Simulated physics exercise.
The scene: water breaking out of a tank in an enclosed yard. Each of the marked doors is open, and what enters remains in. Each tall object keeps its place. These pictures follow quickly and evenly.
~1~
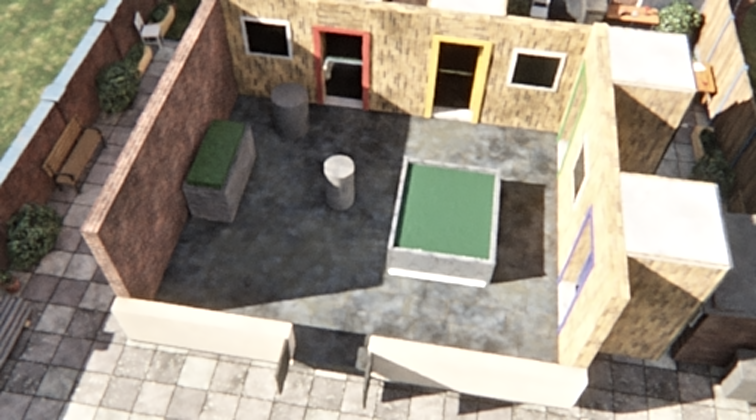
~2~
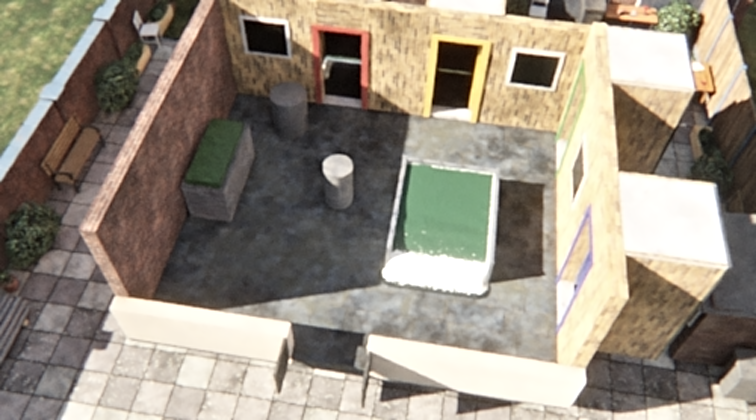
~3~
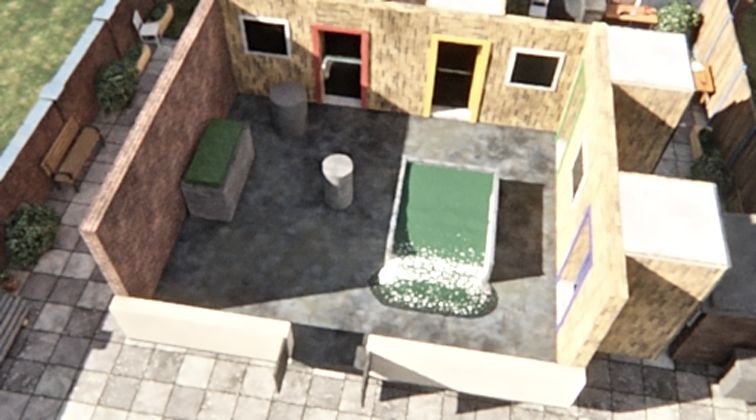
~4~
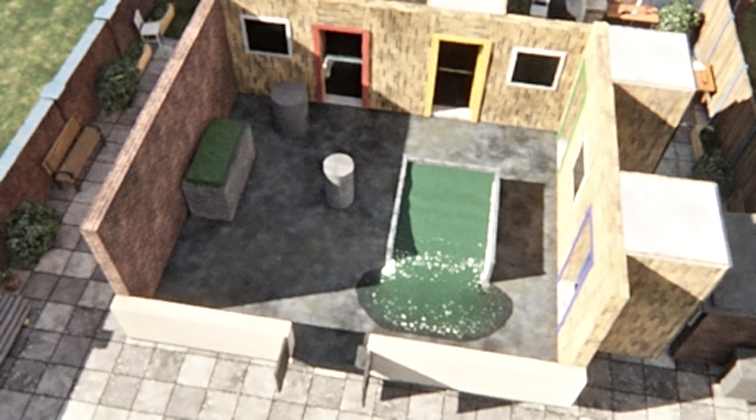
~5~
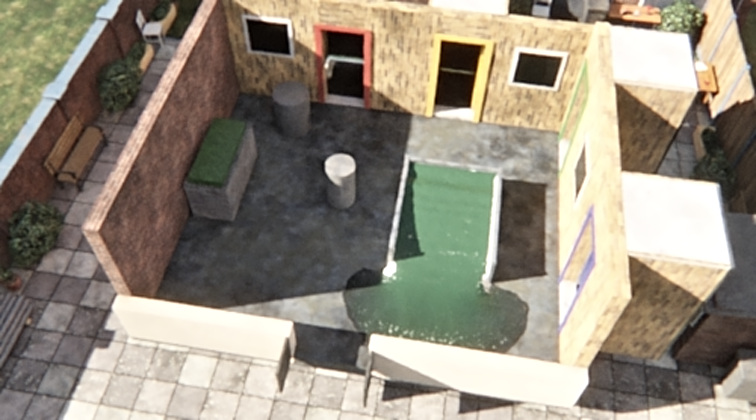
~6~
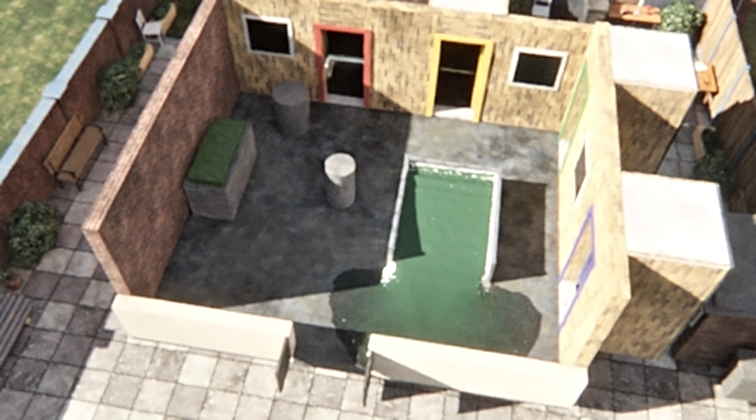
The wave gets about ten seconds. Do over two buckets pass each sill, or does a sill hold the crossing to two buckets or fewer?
Outcome: The yellow door holds up fine I think. The green door holds up fine I think. The blue door holds up fine I think. The red door holds up fine I think.
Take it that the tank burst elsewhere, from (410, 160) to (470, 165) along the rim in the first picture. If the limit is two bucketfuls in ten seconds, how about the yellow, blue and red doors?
Result: Yellow gets too much, blue keeps within bounds, red gets too much.
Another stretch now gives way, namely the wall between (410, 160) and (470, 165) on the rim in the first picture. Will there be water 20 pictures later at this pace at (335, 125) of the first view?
At that place: Wet.
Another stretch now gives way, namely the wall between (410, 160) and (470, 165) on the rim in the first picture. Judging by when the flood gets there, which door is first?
My pick: The door marked yellow.
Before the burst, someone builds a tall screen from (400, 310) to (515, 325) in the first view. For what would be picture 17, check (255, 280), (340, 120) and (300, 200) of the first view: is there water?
Results in order: Swamped / bone-dry / bone-dry.
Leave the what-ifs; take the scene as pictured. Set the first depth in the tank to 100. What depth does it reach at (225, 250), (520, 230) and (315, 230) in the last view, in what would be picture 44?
The three come to near 16, 10 and 0 per cent respectively.
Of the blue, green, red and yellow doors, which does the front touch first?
That would be the blue door.
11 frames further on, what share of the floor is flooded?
Around 20 in a hundred.
A moment on, water covers 20 % of the floor; the yellow door not reached, the green door not reached, the blue door wet at the sill, nothing in, the red door not reached.
Next, water covers 20 % of the floor; the yellow door not reached, the green door not reached, the blue door wet at the sill, nothing in, the red door not reached.
Then, water covers 45 % of the floor; the yellow door not reached, the green door not reached, the blue door wet at the sill, nothing in, the red door not reached.
Later, water covers 65 % of the floor; the yellow door wet at the sill, nothing in, the green door wet at the sill, nothing in, the blue door wet at the sill, nothing in, the red door not reached.
In the end, water covers 100 % of the floor; the yellow door wet at the sill, nothing in, the green door wet at the sill, nothing in, the blue door wet at the sill, nothing in, the red door wet at the sill, nothing in.
